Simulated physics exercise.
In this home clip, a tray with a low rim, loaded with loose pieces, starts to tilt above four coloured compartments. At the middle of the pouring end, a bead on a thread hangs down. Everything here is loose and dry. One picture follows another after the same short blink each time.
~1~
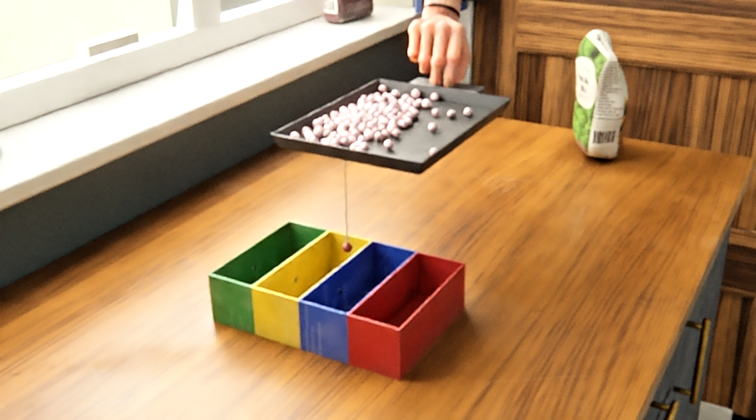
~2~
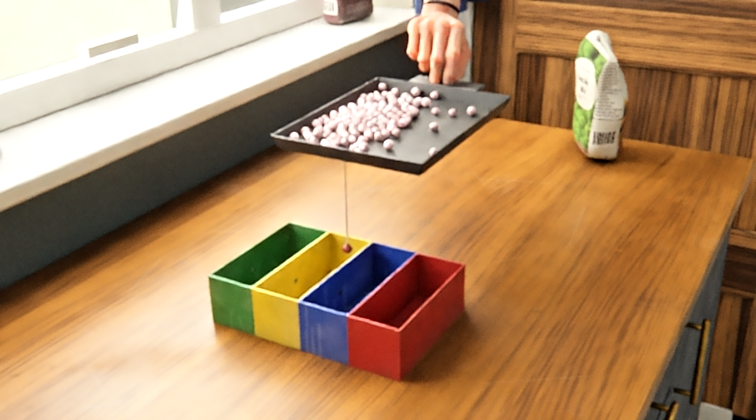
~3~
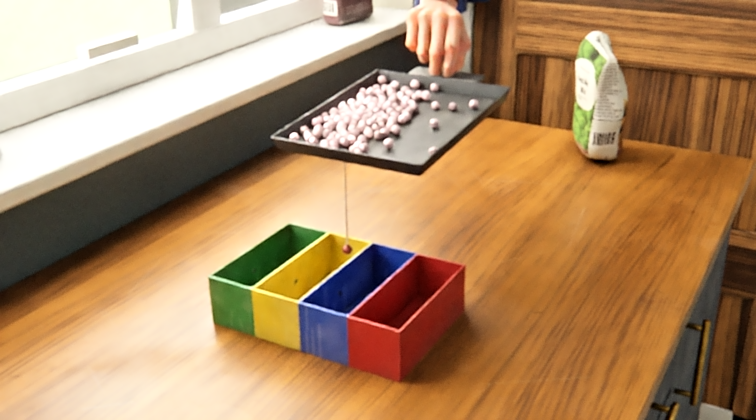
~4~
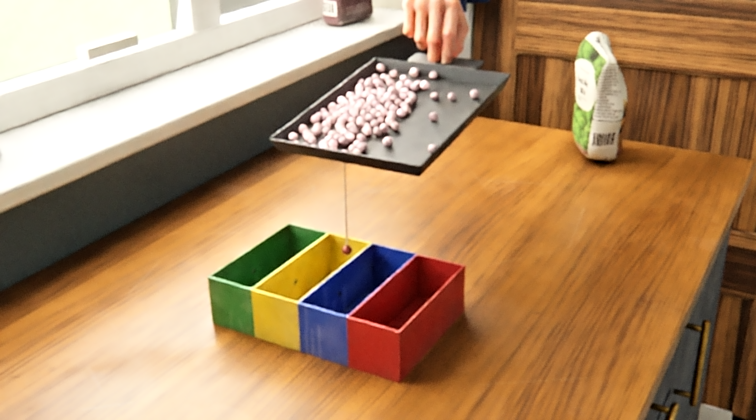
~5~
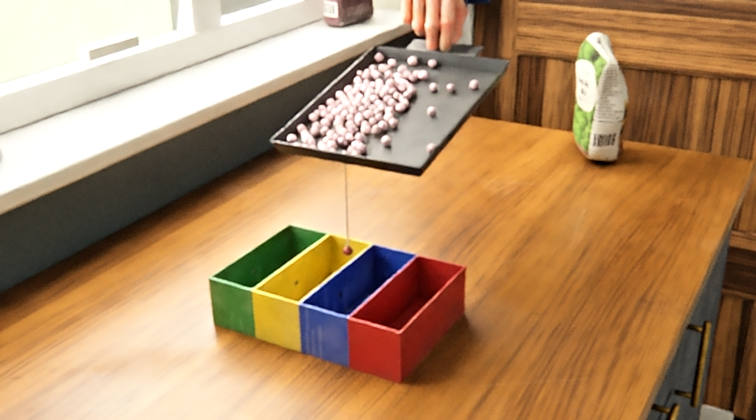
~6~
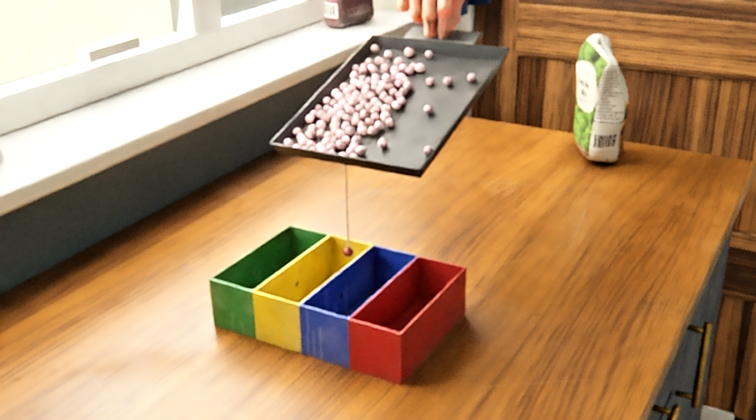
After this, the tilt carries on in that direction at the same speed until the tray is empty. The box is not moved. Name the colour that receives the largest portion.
Yellow.
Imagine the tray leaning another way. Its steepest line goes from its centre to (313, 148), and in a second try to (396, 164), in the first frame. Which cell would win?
Try 1 - the green one; try 2 - that red cell.
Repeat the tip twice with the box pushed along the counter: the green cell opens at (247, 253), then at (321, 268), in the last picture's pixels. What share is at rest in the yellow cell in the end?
First placement: 40 per cent; second placement: 20 per cent.
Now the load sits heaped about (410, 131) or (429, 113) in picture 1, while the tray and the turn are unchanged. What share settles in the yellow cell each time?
It would be roughly 30 per cent for the first and roughly 20 per cent for the second.
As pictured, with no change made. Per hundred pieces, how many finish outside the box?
Close to 10 per cent.
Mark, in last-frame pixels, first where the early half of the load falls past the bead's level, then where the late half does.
Around (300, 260), followed by around (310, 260).
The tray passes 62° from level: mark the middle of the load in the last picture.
I'd put the middle close to (324, 151).
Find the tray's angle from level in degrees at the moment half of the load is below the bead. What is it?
Close to 85 degrees, I reckon.
Soon, tray tipped steeply; most on the tray; a stray few in the yellow cell; a stray few in the green cell; a stray few in the blue cell; a small part falling or outside the box.
A while on, tray tipped past a quarter turn; about a third in the yellow cell; about a quarter in the blue cell; about a quarter in the green cell; a small part in the red cell; a small part falling or outside the box.
Towards the end, tray tipped past a quarter turn; about a third in the yellow cell; about a quarter in the blue cell; about a quarter in the green cell; a small part in the red cell; a small part falling or outside the box.
Finally, tray tipped past a quarter turn; about a third in the yellow cell; about a quarter in the blue cell; about a quarter in the green cell; a small part in the red cell; a small part outside the box.
